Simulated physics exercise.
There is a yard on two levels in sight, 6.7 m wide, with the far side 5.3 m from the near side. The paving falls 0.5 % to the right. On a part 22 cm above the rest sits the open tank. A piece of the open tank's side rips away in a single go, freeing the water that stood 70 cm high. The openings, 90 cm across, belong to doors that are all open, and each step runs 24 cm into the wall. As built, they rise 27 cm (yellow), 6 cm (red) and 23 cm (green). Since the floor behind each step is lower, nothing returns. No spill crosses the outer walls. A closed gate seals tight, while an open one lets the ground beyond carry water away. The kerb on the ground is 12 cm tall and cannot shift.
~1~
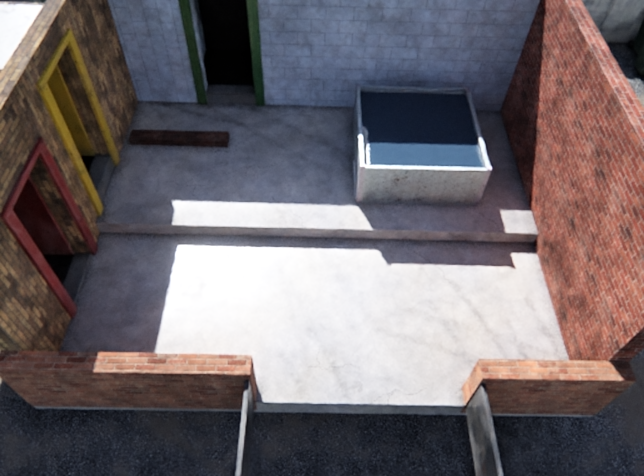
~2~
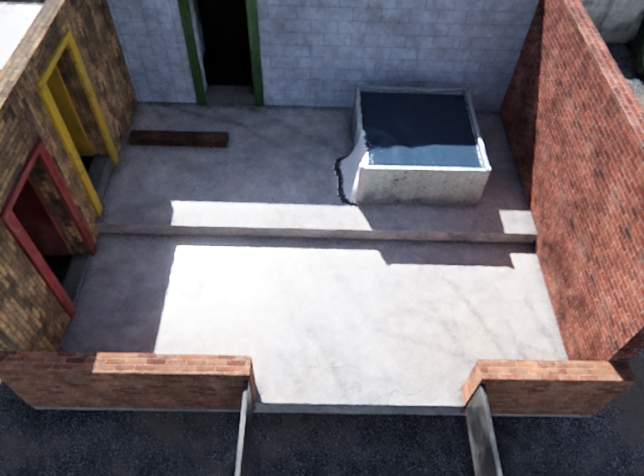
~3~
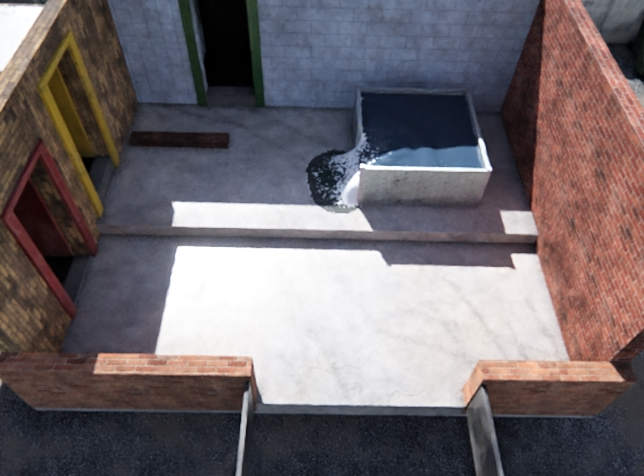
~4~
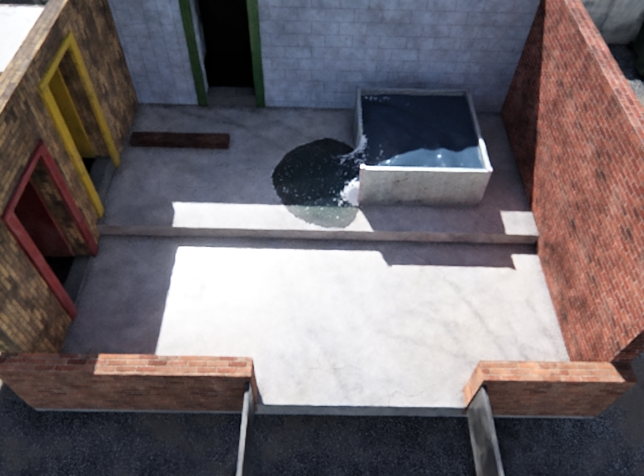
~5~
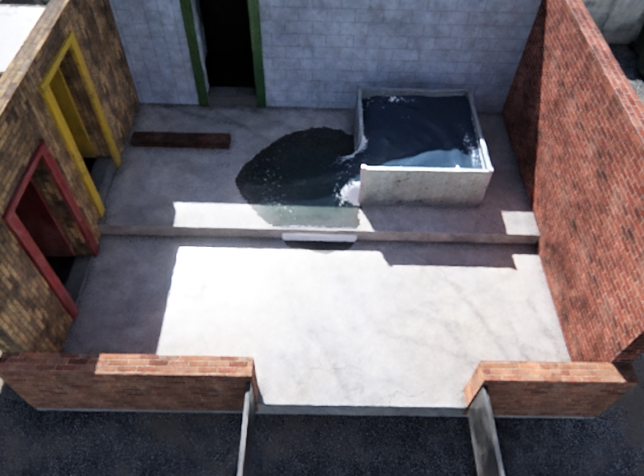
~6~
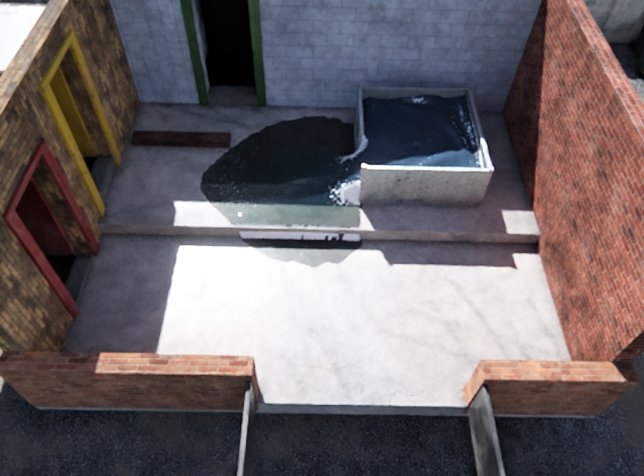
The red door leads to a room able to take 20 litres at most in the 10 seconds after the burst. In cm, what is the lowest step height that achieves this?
About 13 cm.
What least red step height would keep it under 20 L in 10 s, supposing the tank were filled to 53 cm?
9.0 cm.
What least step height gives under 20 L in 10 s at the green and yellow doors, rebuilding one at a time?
You'd want some 8.0 cm at green and some 17 cm at yellow.
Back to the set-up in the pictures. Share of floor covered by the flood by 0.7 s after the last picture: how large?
Roughly 40 percent of the floor.
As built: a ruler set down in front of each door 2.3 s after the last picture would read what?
Yellow door: 18 cm; red door: 14 cm; green door: 9 cm.
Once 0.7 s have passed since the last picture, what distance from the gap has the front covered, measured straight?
The front is some 4.2 m out.
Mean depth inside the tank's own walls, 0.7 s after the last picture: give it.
Average depth: Approx. 48 cm.
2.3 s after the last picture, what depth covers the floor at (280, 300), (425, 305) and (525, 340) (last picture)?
The depths come to about 2, 0 and 0 cm.
Then, 0.7 s after the last picture water covers 40 % of the floor, deepest (34 cm) near (349, 188); it has not reached the red door.
Then, 2.3 s after the last picture water covers 55 % of the floor, deepest (29 cm) near (62, 354); 14 cm at the red door, 43 litres in over its 6 cm step.
Then, 9.3 s after the last picture water covers 95 % of the floor, deepest (13 cm) near (578, 390); 11 cm at the red door, 144 litres in over its 6 cm step.
At the red door as built, the water peaked near 16 cm, 1.5 s after the last picture.
With a step of 11 cm, 41 litres would have come in within the 10 s; with 15 cm, 9 litres. So under 20 litres takes about 13 cm.
